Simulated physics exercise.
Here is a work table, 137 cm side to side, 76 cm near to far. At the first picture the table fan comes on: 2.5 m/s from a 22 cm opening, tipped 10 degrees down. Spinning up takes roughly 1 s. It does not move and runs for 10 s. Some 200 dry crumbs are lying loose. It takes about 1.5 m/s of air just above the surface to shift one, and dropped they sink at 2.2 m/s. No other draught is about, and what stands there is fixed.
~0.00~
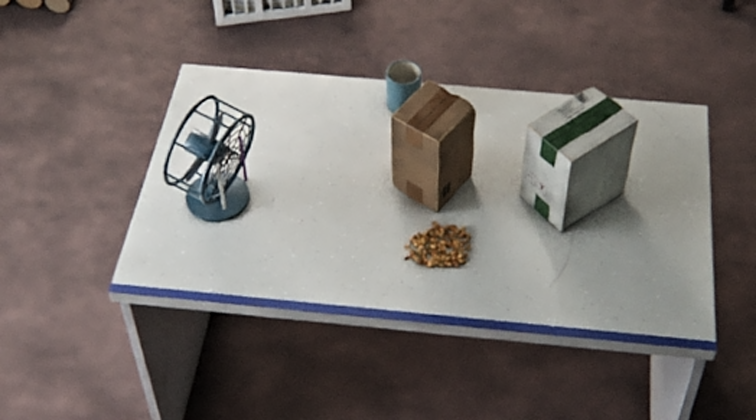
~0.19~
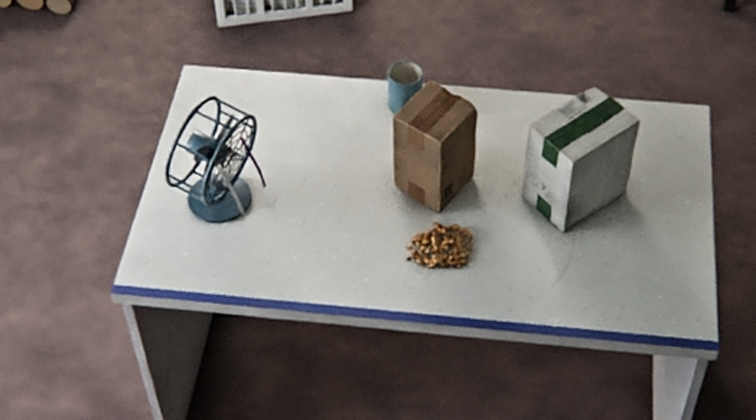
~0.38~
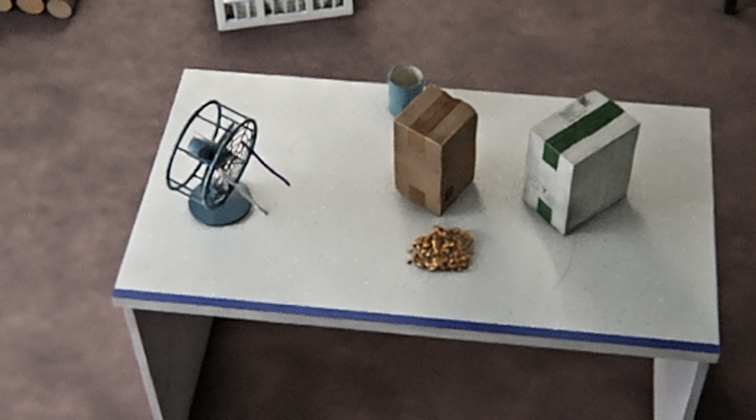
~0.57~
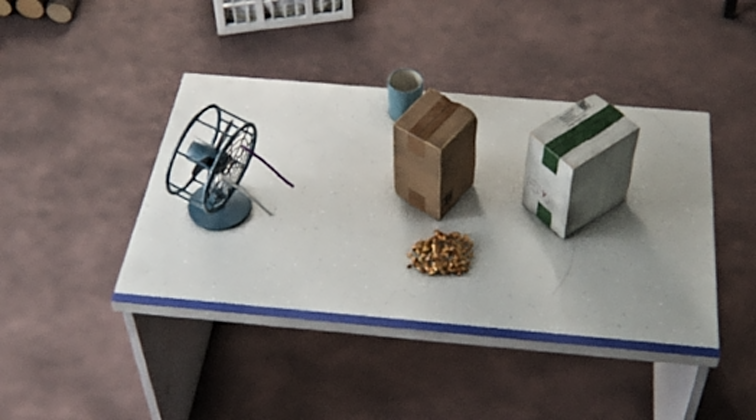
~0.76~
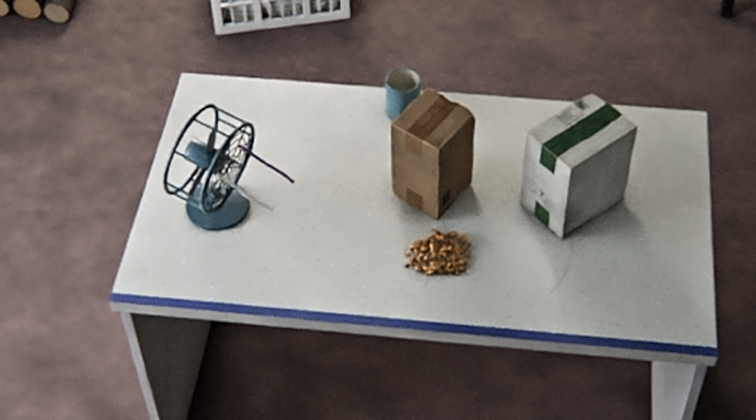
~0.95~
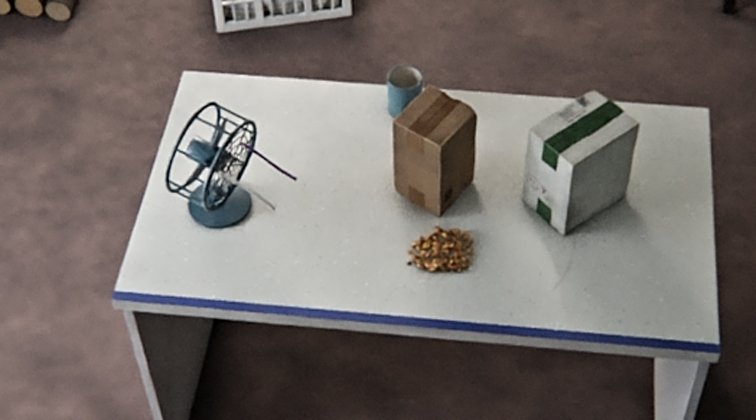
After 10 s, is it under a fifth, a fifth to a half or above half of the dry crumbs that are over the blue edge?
By then under a fifth are over the blue edge.
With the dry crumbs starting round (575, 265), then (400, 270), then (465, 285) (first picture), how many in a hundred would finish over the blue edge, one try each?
In that order: 0 %, 80 %, 60 %.
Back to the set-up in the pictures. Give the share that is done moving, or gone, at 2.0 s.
About 60 %.
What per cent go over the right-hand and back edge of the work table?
About 80 % right-hand, 0 % back.
After 2.0 s the count stands so, 4 % are over the blue edge; the middle of those still in play is near (609, 249).
After 3.2 s the count stands so, 4 % are over the blue edge; the middle of those still in play is near (604, 242).
After 5.5 s the count stands so, 4 % are over the blue edge.
After 10.0 s, at the end, 4 % are over the blue edge.
